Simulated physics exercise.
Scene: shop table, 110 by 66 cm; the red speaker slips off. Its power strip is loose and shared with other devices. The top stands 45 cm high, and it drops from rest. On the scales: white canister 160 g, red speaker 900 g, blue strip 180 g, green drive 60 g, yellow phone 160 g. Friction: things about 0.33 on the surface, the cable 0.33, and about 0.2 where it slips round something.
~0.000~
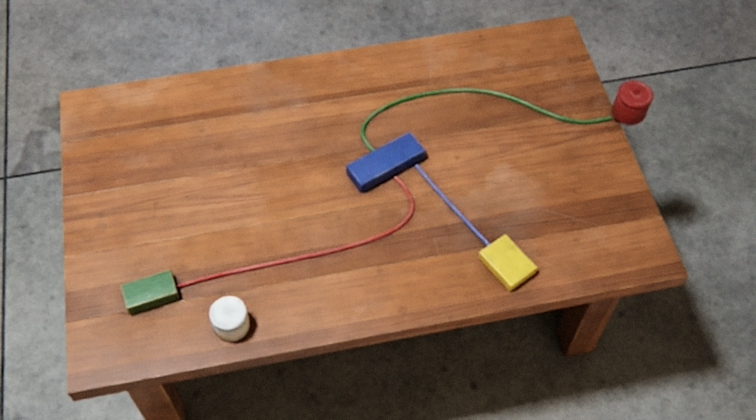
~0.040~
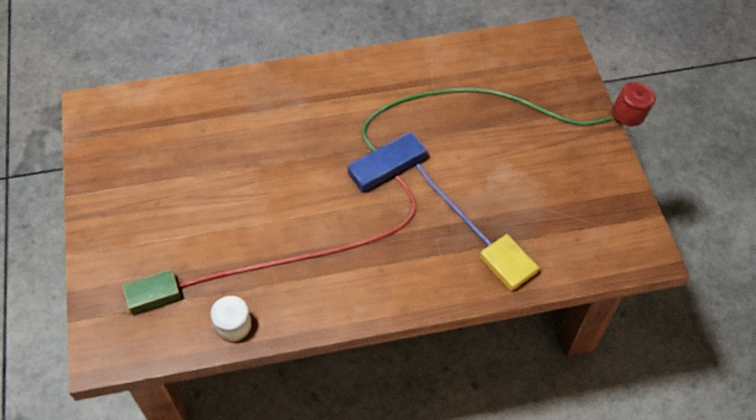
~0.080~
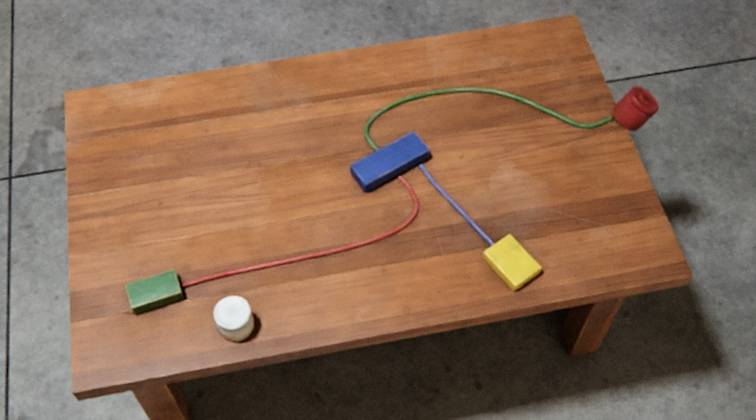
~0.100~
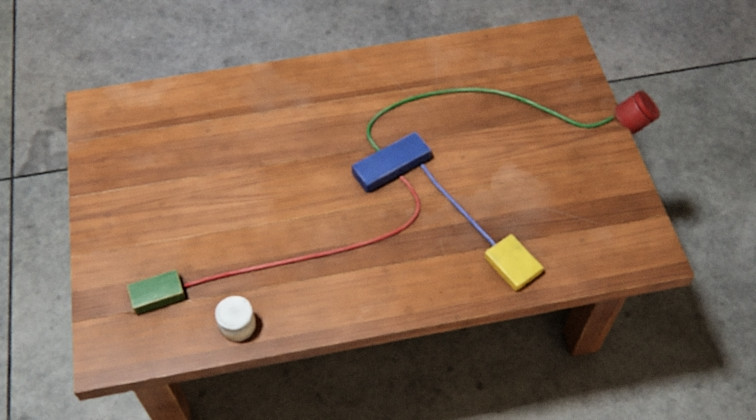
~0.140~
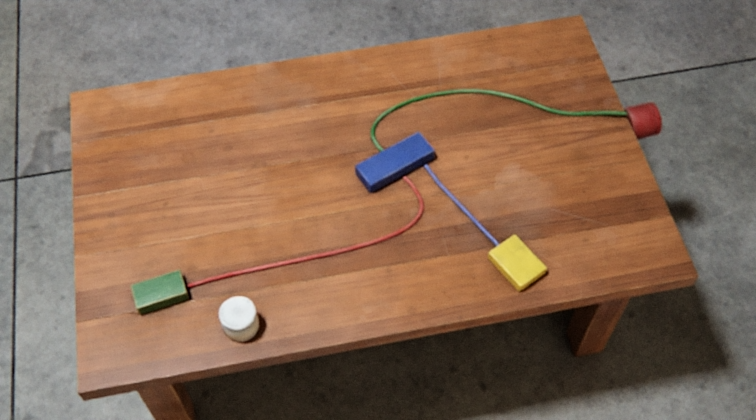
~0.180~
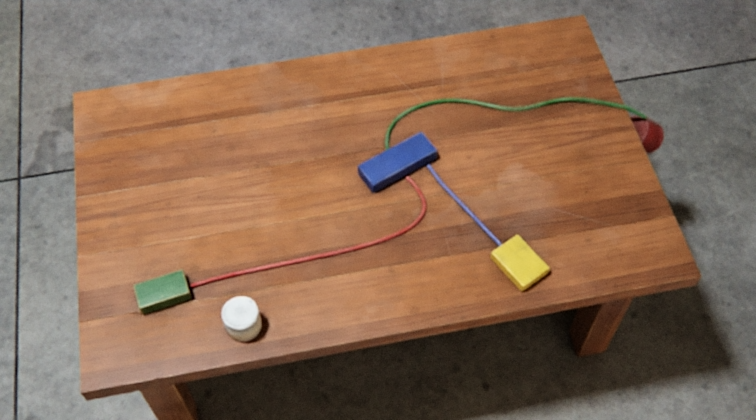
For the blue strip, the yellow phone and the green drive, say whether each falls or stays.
Blue strip: Falls, yellow phone: Falls, green drive: Falls.
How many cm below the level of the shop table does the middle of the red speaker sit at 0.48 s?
Roughly 40 centimetres.
By 0.5 s, the strip's end of the green cable at (580, 153); green drive 39 cm off its start, blue strip 33 cm off its start, red speaker over the edge.
By 0.8 s, the strip's end of the green cable at (653, 167); green drive 109 cm off its start, blue strip 48 cm off its start, yellow phone 4 cm off its start.
By 1.1 s, the strip has left the top; green drive over the edge, blue strip over the edge, yellow phone 11 cm off its start at (568, 230).
By 1.4 s, the strip has left the top; green drive over the edge, blue strip over the edge, yellow phone 32 cm off its start.
By 2.6 s, the strip has left the top; green drive over the edge, yellow phone over the edge, blue strip over the edge, red speaker over the edge.
